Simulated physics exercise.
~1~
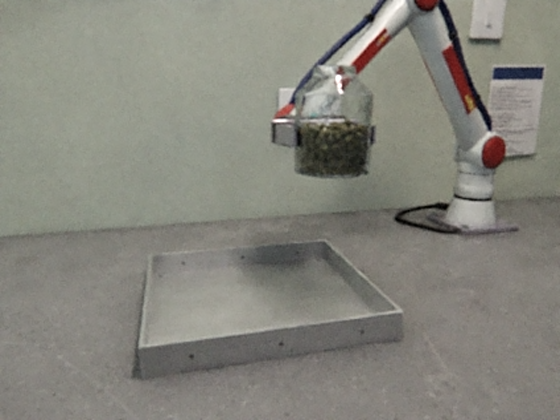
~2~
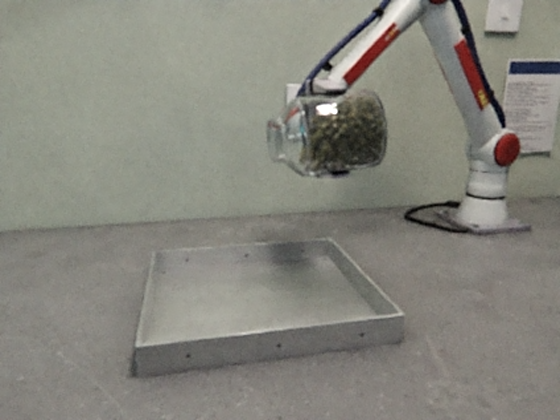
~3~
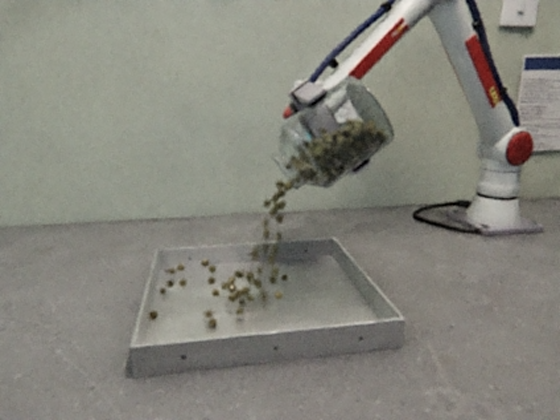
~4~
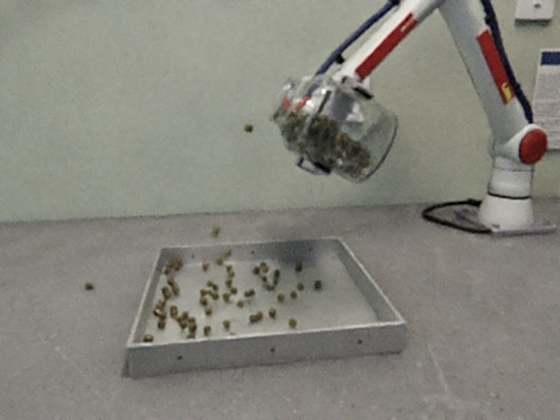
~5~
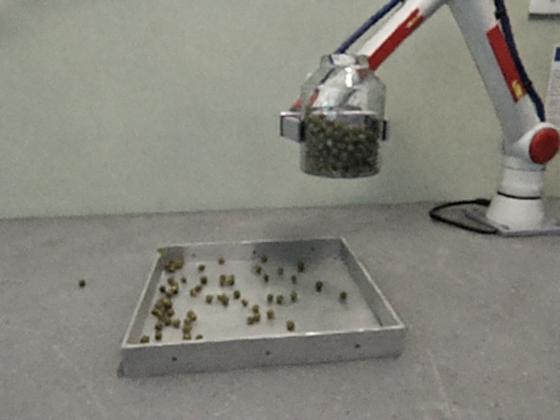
A robot arm tips a glass jar, spills some beads into a tray, and rights it.
